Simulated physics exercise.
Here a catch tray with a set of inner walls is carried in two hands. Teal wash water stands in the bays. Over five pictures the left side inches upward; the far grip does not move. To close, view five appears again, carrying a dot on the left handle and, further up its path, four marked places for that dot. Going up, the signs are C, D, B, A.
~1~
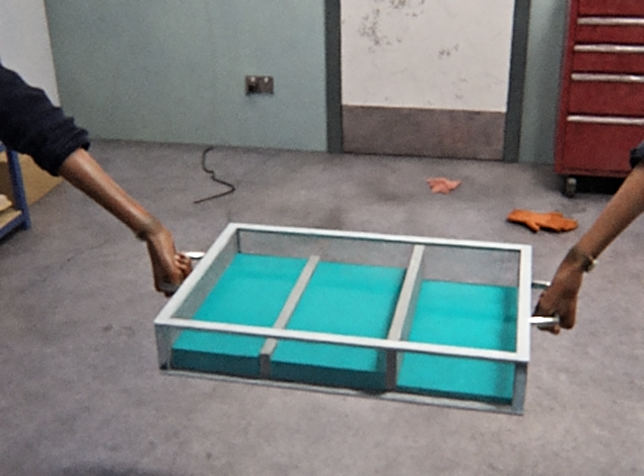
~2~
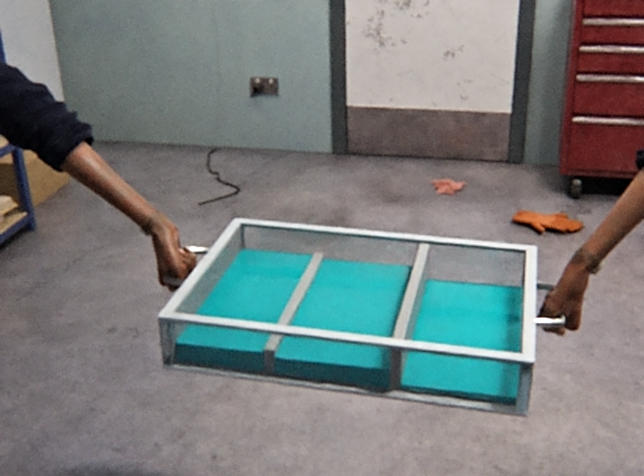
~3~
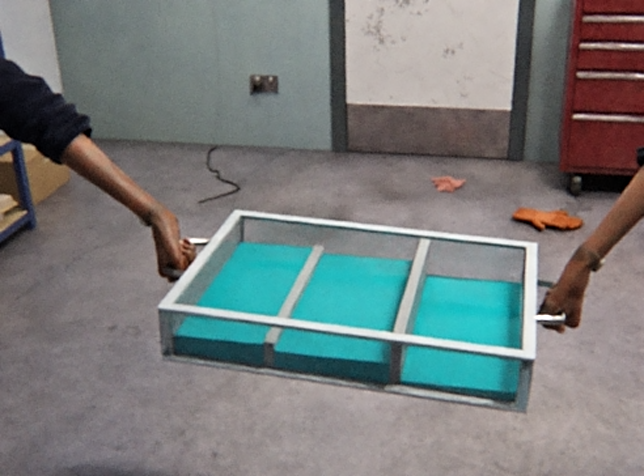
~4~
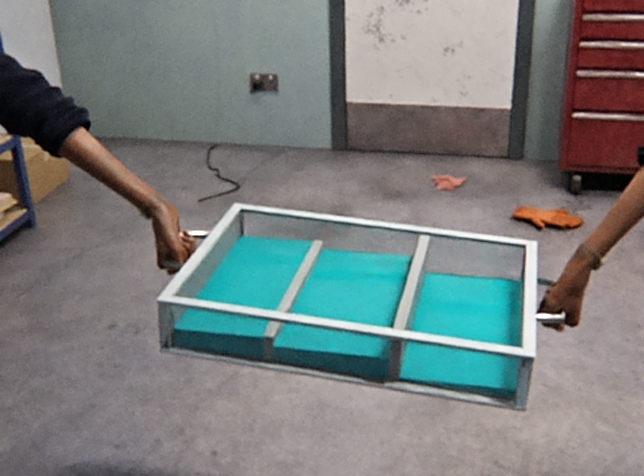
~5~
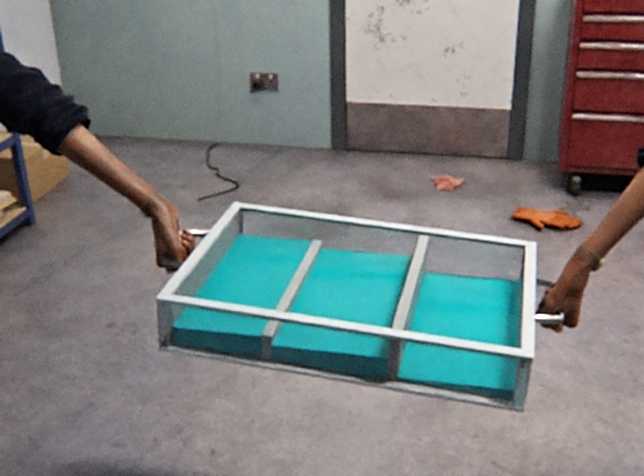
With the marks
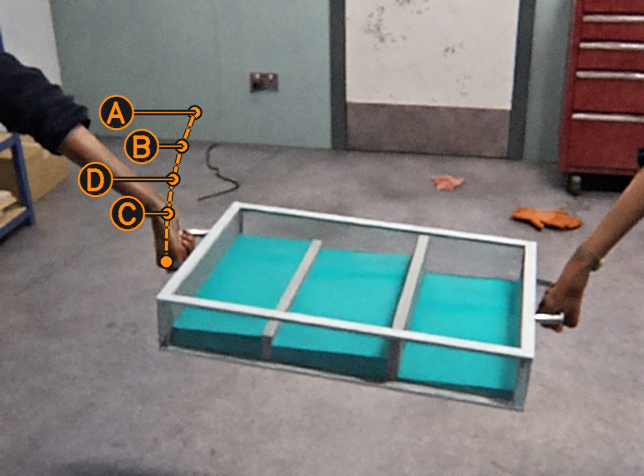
The video shows two hands holding a clear-sided tray with teal contents in three bays above a grey floor; the left hand raises its end slightly, so the tray tilts gently down to the right.
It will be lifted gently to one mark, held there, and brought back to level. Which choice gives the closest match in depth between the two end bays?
The answer is stop B.
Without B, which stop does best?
That would be D.
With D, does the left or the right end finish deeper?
The left end bay.
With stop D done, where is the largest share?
It is the middle one.
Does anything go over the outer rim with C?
No, all stays in.
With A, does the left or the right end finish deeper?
The right end bay.
On the marked copy, A at (194, 112); B at (181, 146); C at (167, 213); D at (173, 179).
With A, the right end bay stands much deeper than the other; nothing spills.
With B, the two end bays stand about equally deep; nothing spills.
With C, the left end bay stands much deeper than the other; nothing spills.
With D, the left end bay stands a little deeper than the other; nothing spills.
